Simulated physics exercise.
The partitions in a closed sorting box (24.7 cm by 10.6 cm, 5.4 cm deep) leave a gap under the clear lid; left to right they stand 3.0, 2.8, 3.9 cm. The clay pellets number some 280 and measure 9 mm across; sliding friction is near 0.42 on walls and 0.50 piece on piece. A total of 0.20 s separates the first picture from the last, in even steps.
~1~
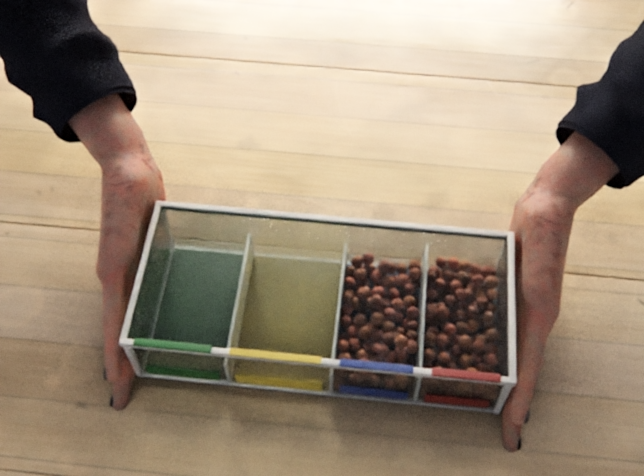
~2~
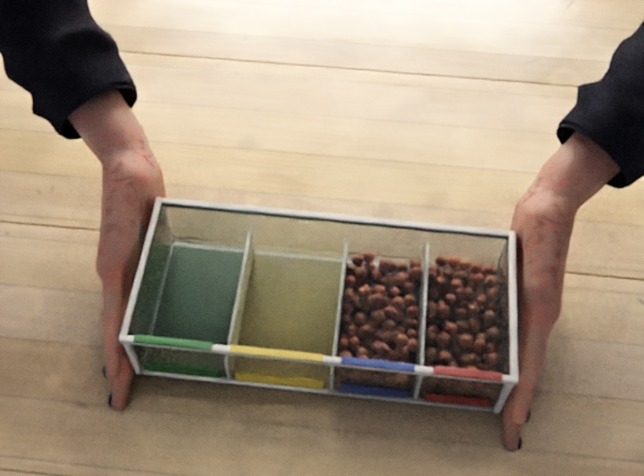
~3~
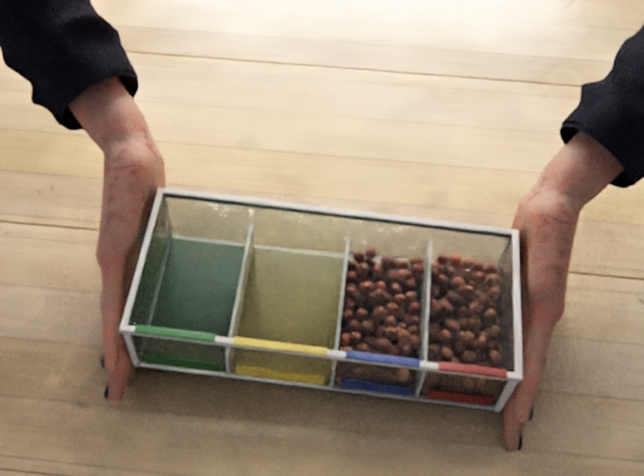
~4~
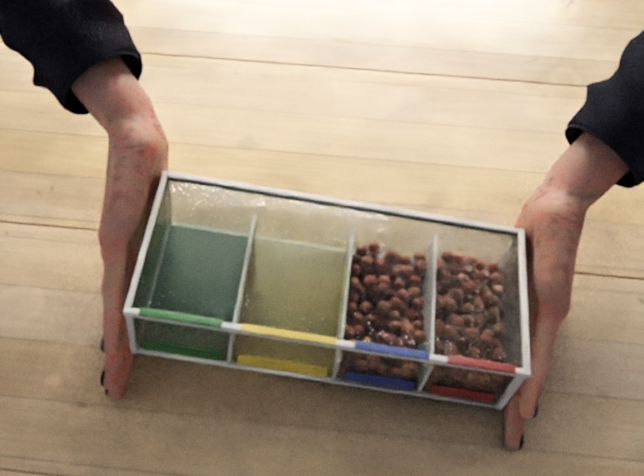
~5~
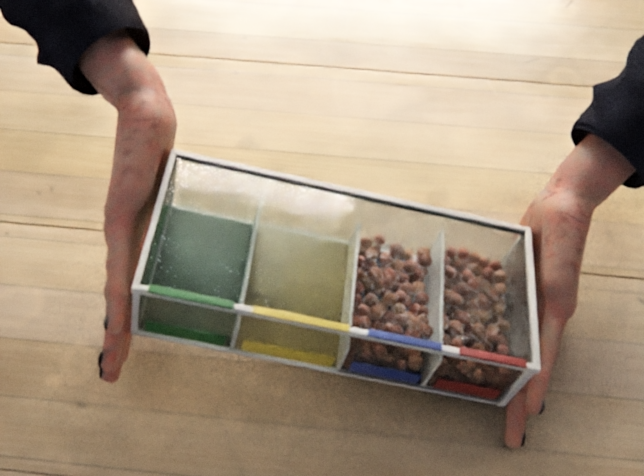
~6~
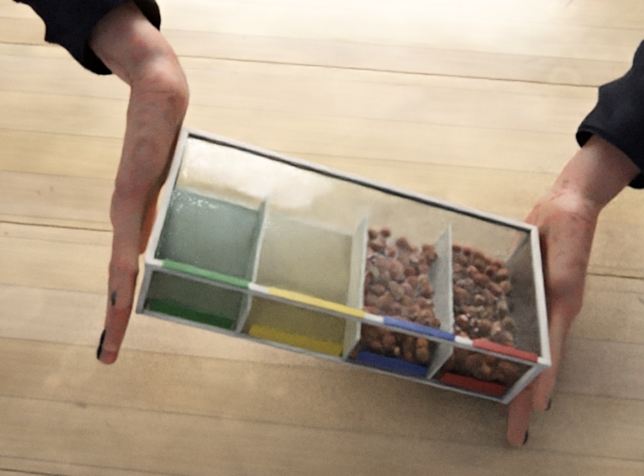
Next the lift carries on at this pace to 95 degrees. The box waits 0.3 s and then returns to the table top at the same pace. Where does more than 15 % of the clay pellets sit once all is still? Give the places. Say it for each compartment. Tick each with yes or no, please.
Red - yes; blue - yes; green - no; yellow - no.
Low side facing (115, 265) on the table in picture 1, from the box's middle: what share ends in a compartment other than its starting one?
Near 55 percent, give or take.
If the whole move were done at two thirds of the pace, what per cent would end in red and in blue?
The red compartment would end with 70 per cent and the blue compartment with 30 per cent.
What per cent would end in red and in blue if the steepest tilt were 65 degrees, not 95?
Red 55; blue 45.
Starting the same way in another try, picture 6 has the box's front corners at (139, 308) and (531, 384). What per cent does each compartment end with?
Per cent at the end: Red 70; blue 30; green 0; yellow 0.
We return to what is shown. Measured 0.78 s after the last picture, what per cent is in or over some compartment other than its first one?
At that time I'd say around 10 per cent.
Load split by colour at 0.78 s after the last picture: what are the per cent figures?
Red 65; blue 35; green 0; yellow 0.
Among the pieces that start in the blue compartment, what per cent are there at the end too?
Some 70 percent.
Then, 0.78 s after the last picture, tilt 95 degrees; red 65 %, blue 35 %.
Then, 1.30 s after the last picture, tilt 51 degrees; red 65 %, blue 35 %.
Then, 1.87 s after the last picture, tilt 0 degrees; red 70 %, blue 30 %.
In the end, red 70 %, blue 30 %, green 0 %, yellow 0 %.
